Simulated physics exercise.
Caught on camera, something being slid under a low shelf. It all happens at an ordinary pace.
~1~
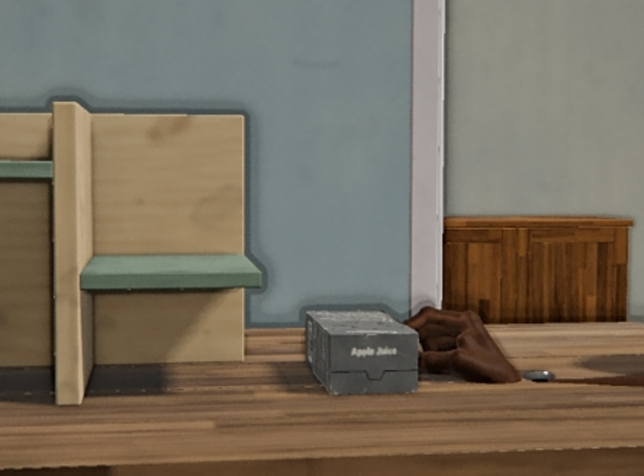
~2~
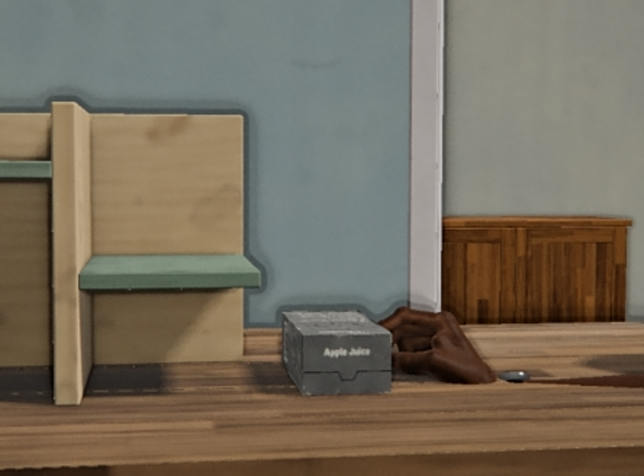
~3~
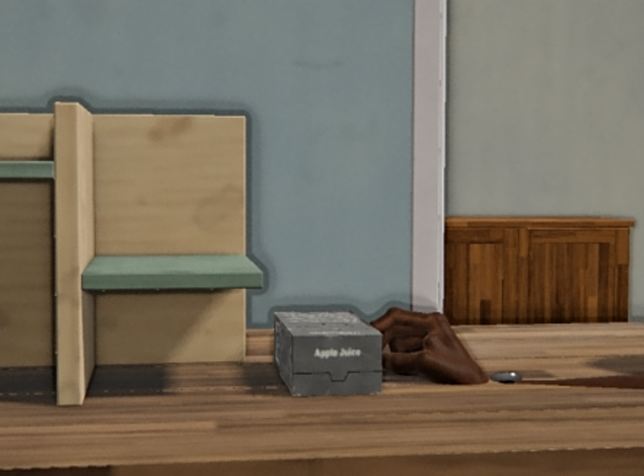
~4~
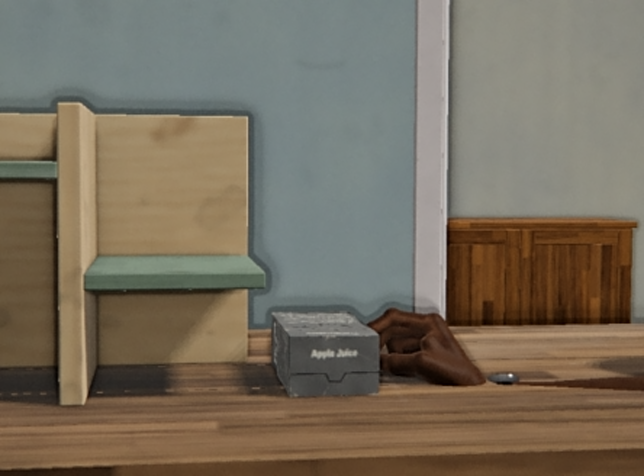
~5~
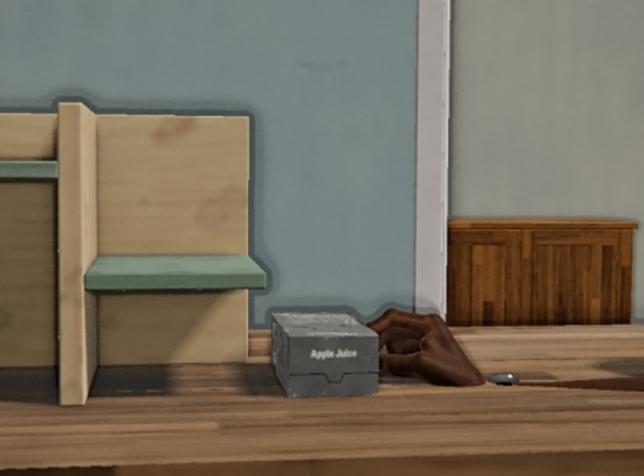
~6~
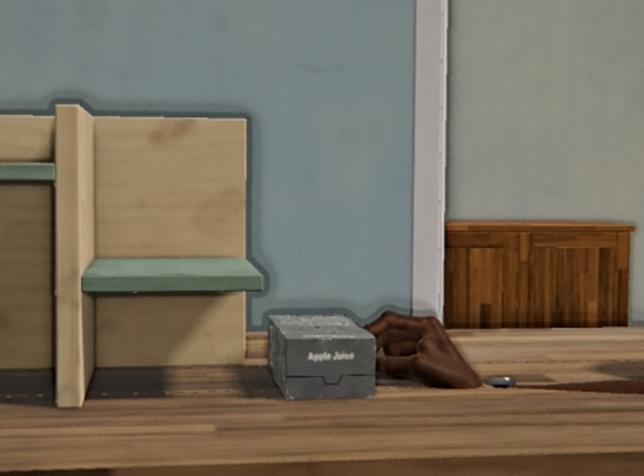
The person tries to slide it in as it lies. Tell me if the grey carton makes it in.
The grey carton goes under.
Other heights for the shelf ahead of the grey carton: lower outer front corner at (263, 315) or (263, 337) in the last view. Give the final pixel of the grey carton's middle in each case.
Resting at (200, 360) and (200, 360).
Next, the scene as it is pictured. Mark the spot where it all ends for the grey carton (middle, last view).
Near (205, 356).
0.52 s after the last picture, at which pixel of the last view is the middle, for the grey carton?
At about (243, 355).
Then, 0.30 s after the last picture, grey carton sliding up to the opening near (289, 354).
Then, 0.52 s after the last picture, grey carton part of the way in near (242, 354).
At rest, the grey carton slides in, near (205, 355).
